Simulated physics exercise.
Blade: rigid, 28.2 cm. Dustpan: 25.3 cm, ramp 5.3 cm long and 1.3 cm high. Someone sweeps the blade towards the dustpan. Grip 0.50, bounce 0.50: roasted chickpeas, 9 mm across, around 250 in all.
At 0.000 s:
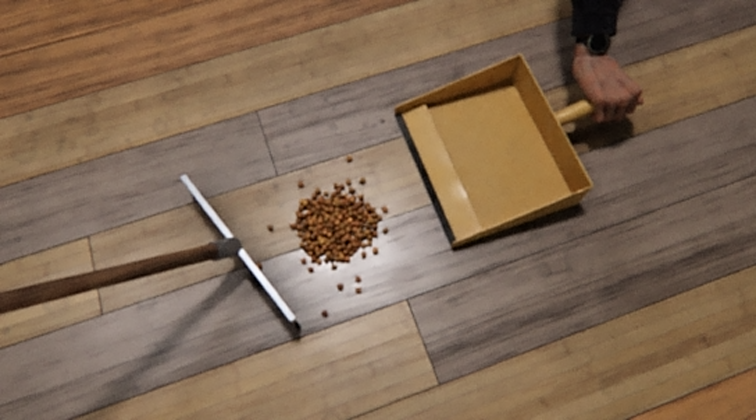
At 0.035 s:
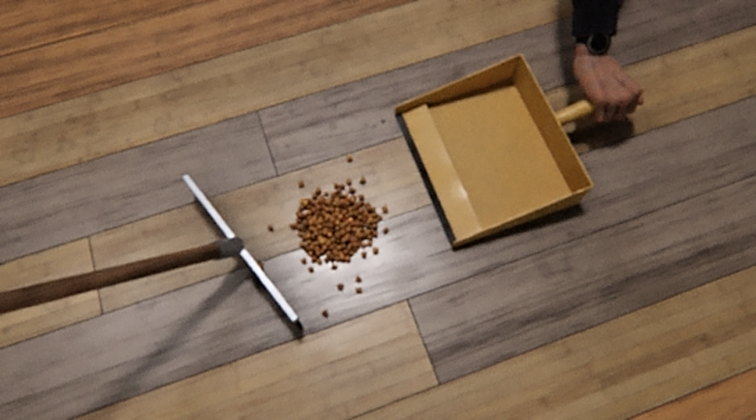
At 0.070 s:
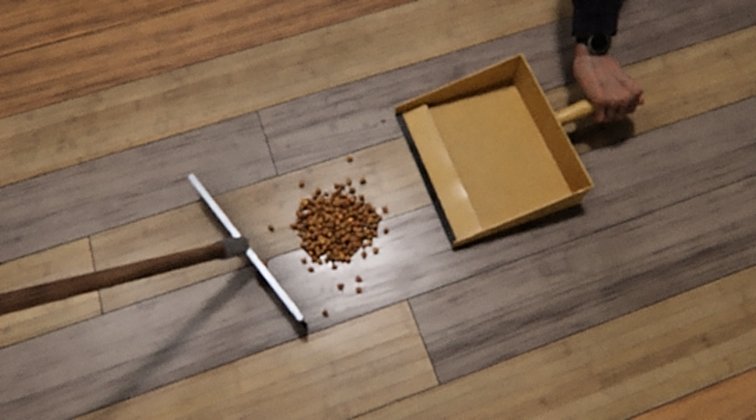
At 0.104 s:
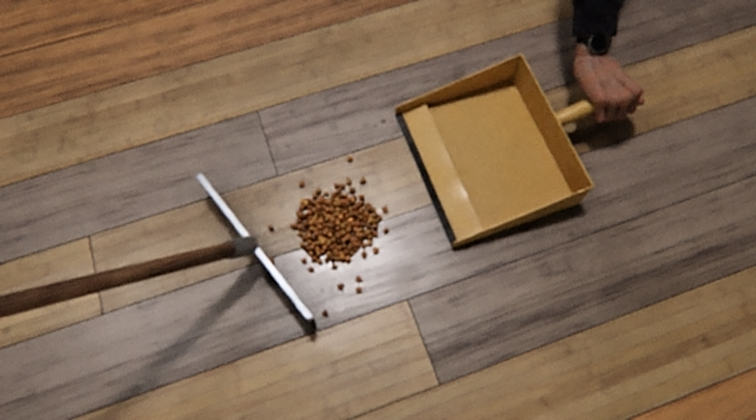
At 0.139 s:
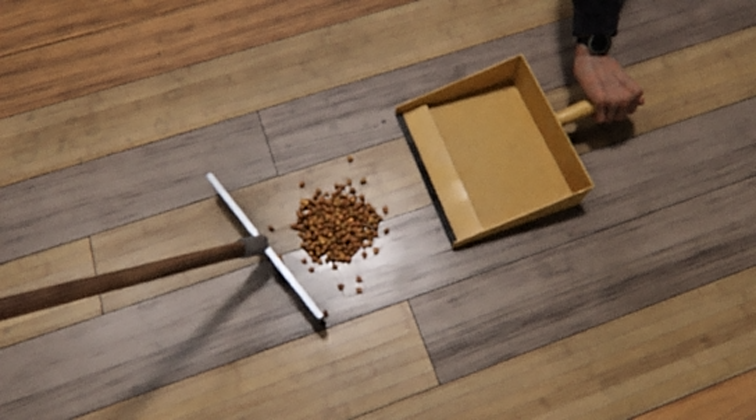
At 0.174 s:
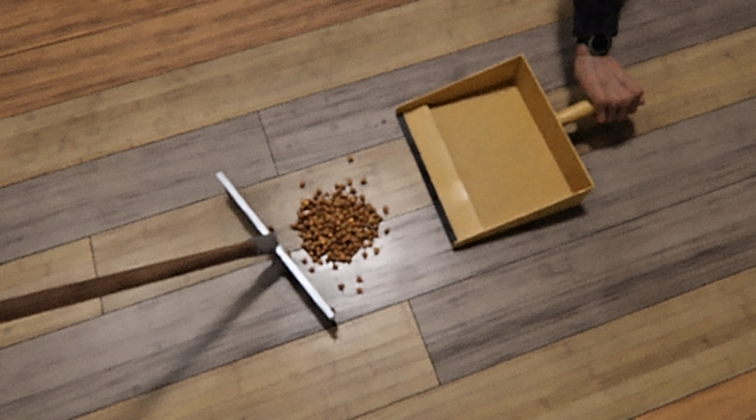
A white-edged blade on a brown handle starts on the left of a wooden floor, apart from a pile of small brown pieces. It slides a short way right, closing up to the pile's left edge, which barely changes, while a hand holds a yellow dustpan still.
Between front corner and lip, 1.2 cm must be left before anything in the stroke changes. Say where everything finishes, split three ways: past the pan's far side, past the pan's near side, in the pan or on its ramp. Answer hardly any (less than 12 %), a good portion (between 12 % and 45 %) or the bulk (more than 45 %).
Past the pan's far side: Hardly any; past the pan's near side: Hardly any; in the pan or on its ramp: Hardly any.
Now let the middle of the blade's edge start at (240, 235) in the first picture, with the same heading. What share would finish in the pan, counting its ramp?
I'd put it at around 5 per cent.
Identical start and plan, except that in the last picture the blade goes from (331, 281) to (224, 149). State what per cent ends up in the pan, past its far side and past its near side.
Per cent by place - pan 25, far side 10, near side 0.
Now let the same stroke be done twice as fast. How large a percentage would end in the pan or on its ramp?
Share: Near 10 %.
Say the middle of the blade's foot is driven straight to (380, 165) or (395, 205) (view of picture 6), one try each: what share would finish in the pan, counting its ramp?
Some 25 and 10 per cent.
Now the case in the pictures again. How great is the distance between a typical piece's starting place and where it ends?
12 cm or so.
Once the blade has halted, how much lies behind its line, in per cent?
I'd say close to 0 per cent.
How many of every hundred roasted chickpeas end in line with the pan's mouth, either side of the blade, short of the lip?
Close to 95 per cent of them end up there.
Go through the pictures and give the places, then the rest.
In the first frame, blade from (293, 319) to (187, 181), moved 0.0 cm, 0 of the pieces shifted so far; middle of the pieces at (334, 224); pan at (494, 154).
In the second frame, blade from (295, 319) to (188, 181), moved 0.3 cm, 0 of the pieces shifted so far; middle of the pieces at (334, 224).
In the third frame, blade from (301, 319) to (194, 180), moved 1.0 cm, 1 of the pieces shifted so far; middle of the pieces at (334, 224).
In the fourth frame, blade from (310, 318) to (202, 179), moved 2.2 cm, 1 of the pieces shifted so far; middle of the pieces at (335, 224).
In the fifth frame, blade from (320, 317) to (212, 179), moved 3.7 cm, 1 of the pieces shifted so far; middle of the pieces at (335, 224).
In the sixth frame, blade from (331, 316) to (222, 178), moved 5.2 cm, 2 of the pieces shifted so far; middle of the pieces at (335, 224); pan at (495, 155). Its pace works out near 0.42 m/s, heading 15 degrees towards the viewer's side.
Then, at 0.42 s, middle of the blade 16 cm from the lip; 0 % over the lip, far side 0 %, near side 0 %.
After 0.58 s, middle of the blade 9 cm from the lip; 0 % over the lip, far side 0 %, near side 5 %.
After 0.86 s, middle of the blade 6 cm from the lip; 0 % over the lip, far side 0 %, near side 5 %.
By 1.2 s all is still; far side 0 %, near side 5 %, pan 0 %, in front of the lip or behind the blade 95 %.
